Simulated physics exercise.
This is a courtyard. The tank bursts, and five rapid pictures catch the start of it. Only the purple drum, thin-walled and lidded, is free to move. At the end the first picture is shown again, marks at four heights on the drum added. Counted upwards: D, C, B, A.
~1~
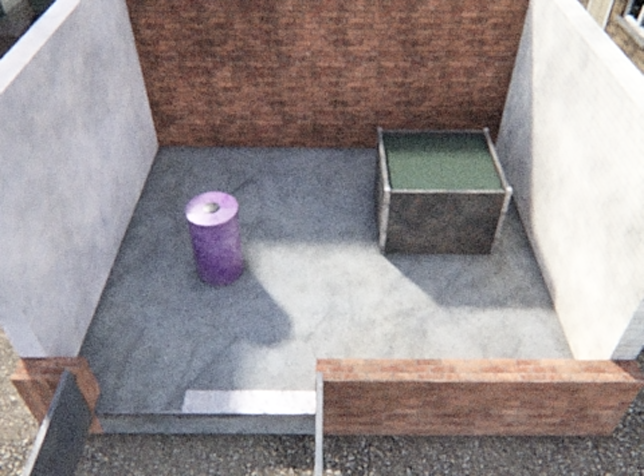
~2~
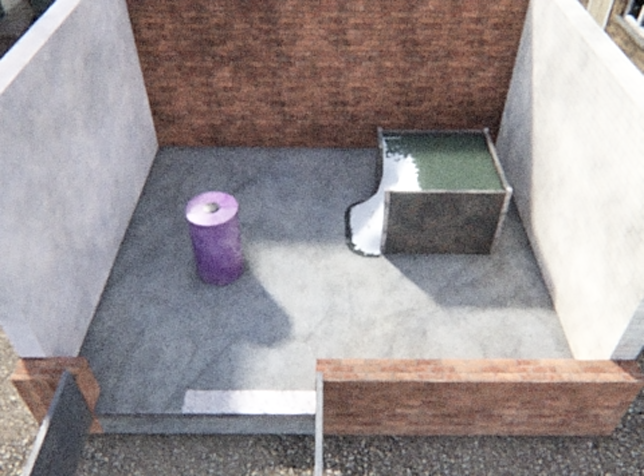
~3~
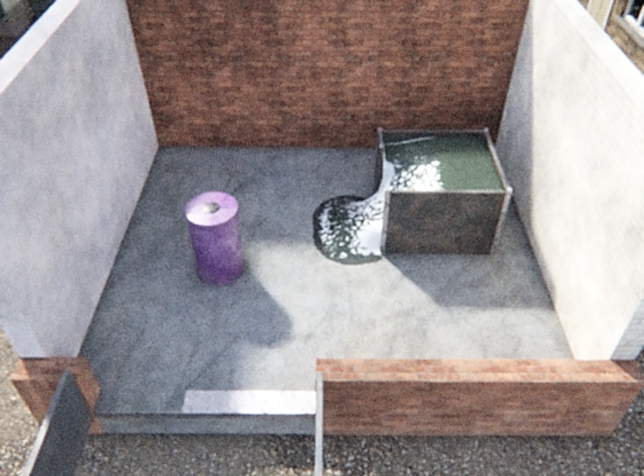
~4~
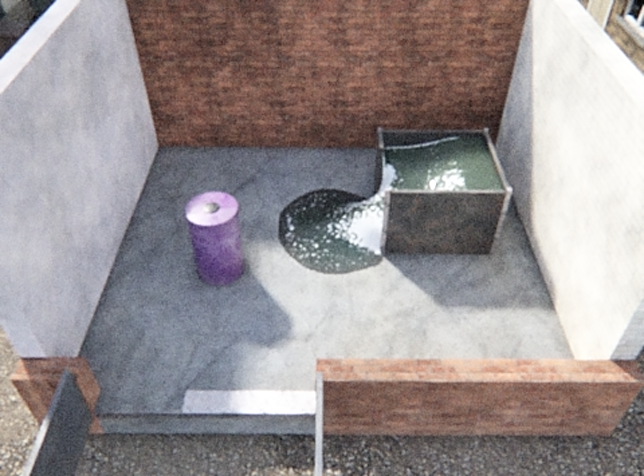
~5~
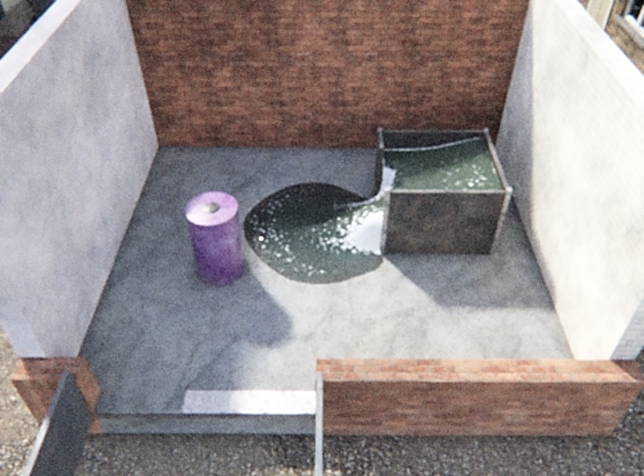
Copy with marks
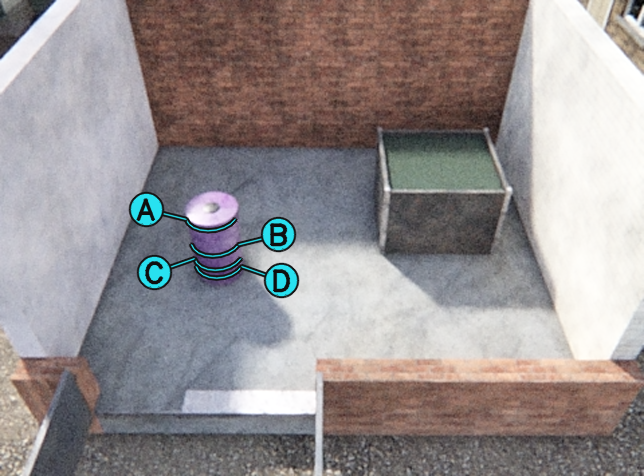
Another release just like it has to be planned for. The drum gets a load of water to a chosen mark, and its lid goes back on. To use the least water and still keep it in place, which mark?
B is the one.
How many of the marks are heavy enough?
Two of the four.
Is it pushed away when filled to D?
Yes, it does.
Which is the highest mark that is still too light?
Here it is mark C.
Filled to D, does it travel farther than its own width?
Yes, it does.
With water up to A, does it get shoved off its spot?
No, not at all.
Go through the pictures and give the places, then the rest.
The first frame shows lid of the purple drum at (211, 208); tank full, its middle at (439, 165); open gate at (201, 361).
In the second frame, 2 % of the ground under water, its edge towards the drum at (355, 237).
In the third frame, 4 % of the ground under water, its edge towards the drum at (324, 241).
In the fourth frame, 8 % of the ground under water, its edge towards the drum at (292, 245).
The fifth frame shows lid of the purple drum at (211, 208); 12 % of the ground under water, its edge towards the drum at (270, 260).
In cyan, A at (208, 230); B at (212, 256); C at (215, 270); D at (216, 278); from the bottom up D, C, B, A.
For mark A, it does not move.
For mark B, it does not move.
For mark C, it is pushed about half its own width away.
For mark D, it is pushed about twice its own width away.
